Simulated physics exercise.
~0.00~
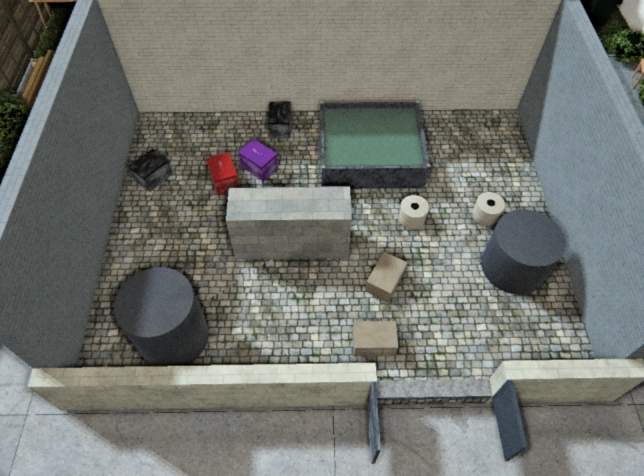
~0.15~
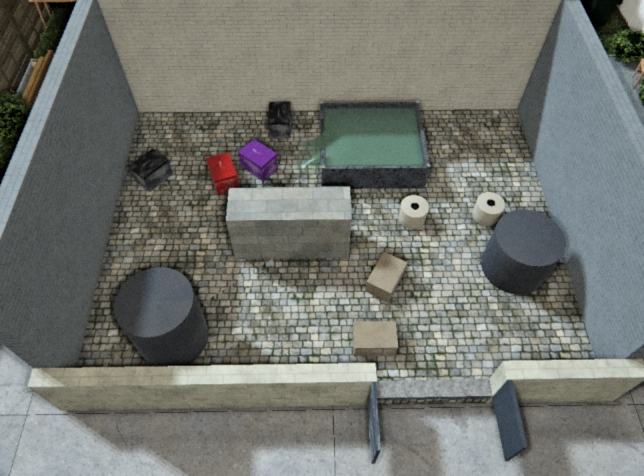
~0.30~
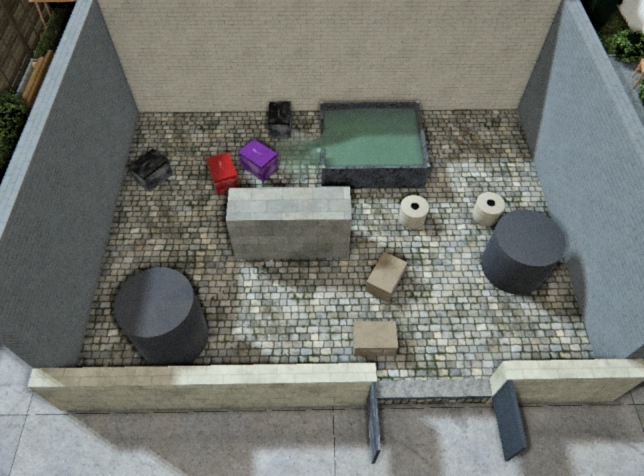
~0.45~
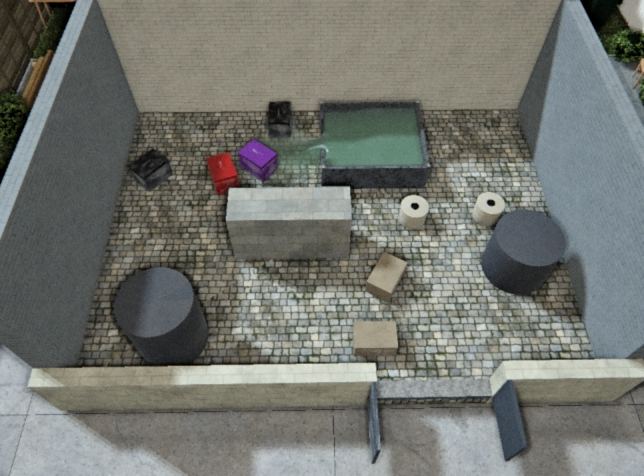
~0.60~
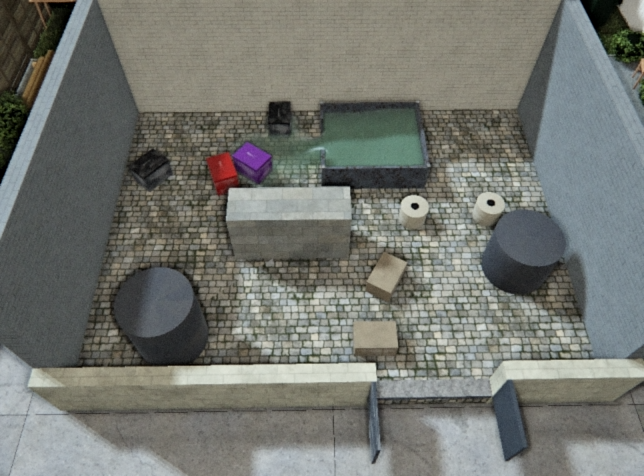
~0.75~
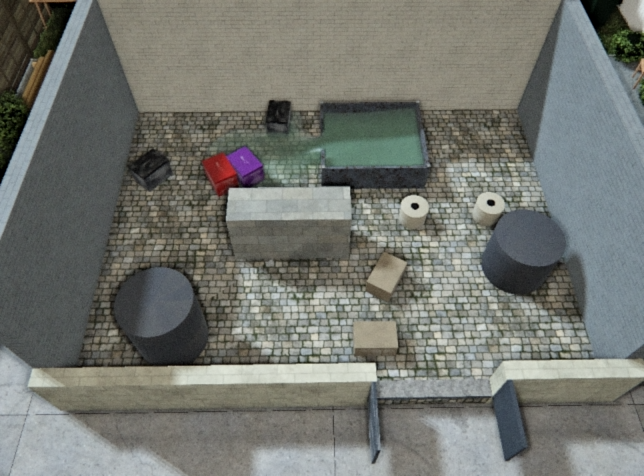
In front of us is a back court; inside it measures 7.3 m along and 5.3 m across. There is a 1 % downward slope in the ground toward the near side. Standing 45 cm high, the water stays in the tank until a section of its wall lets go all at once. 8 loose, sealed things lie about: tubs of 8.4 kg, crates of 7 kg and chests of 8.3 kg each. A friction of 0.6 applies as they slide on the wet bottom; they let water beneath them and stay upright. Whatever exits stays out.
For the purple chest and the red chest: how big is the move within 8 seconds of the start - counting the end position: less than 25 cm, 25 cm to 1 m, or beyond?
I reckon the purple chest covers a long distance, while the red chest covers a long distance.
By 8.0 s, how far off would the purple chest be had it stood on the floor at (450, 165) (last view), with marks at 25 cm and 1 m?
I'd say it does not really move.
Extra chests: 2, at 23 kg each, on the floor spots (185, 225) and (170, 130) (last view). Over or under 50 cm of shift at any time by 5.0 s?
Well, the first one is lower and the other higher.
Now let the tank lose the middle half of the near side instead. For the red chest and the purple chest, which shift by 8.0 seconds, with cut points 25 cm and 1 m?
Note: Red chest unmoved, purple chest unmoved.
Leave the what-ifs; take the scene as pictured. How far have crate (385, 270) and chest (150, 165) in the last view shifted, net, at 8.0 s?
Respectively: 0 cm / 350 cm.
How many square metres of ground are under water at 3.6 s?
Somewhere around 16 m2, roughly.
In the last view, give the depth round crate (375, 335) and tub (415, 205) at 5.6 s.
Some 0 cm at the first, some 0 cm at the second.
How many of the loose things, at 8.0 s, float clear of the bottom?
By my count, 3.
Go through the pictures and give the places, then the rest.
The purple chest at (258, 153), on the bottom; the red chest at (221, 166) rests on the ground; water covers 2.6 m2; 0 of 8 have shifted, in the first picture.
The purple chest at (258, 153), on the bottom; the red chest at (221, 166) rests on the ground; 2.9 m2 under water; 0 of 8 have shifted, in the second picture.
The purple chest at (258, 153), on the bottom; the red chest at (221, 166) rests on the ground; water covers 3.4 m2; 0 of 8 have shifted, in the third picture.
The purple chest at (257, 153), on the bottom; the red chest at (221, 166), on the bottom; water covers 3.9 m2; 0 of 8 have shifted, in the fourth picture.
The purple chest at (252, 156) rests on the ground, 12 cm from its start; the red chest at (221, 166), on the bottom; water covers 4.4 m2; 1 of 8 have shifted, in the fifth picture.
The purple chest at (244, 161) rests on the ground, 29 cm from its start; the red chest at (219, 167), on the bottom, 4 cm from its start; 5.1 m2 under water; 1 of 8 have shifted, in the sixth picture.
After 1.6 s the purple chest is near (210, 186), 1.1 m from its start, afloat; the red chest is near (178, 177), 0.7 m from its start, aground; 0 of 8 are out; 2 afloat.
After 3.6 s the purple chest is near (102, 303), 3.5 m from its start, afloat; the red chest is near (117, 249), 2.2 m from its start, afloat; 0 of 8 are out; 4 afloat.
After 5.6 s the purple chest is near (111, 350), 4.0 m from its start, afloat; the red chest is near (93, 325), 3.3 m from its start, afloat; 0 of 8 are out; 4 afloat.
After 8.0 s the purple chest is near (111, 349), 4.0 m from its start, afloat; the red chest is near (102, 299), 2.9 m from its start, afloat; 0 of 8 are out; 3 afloat.
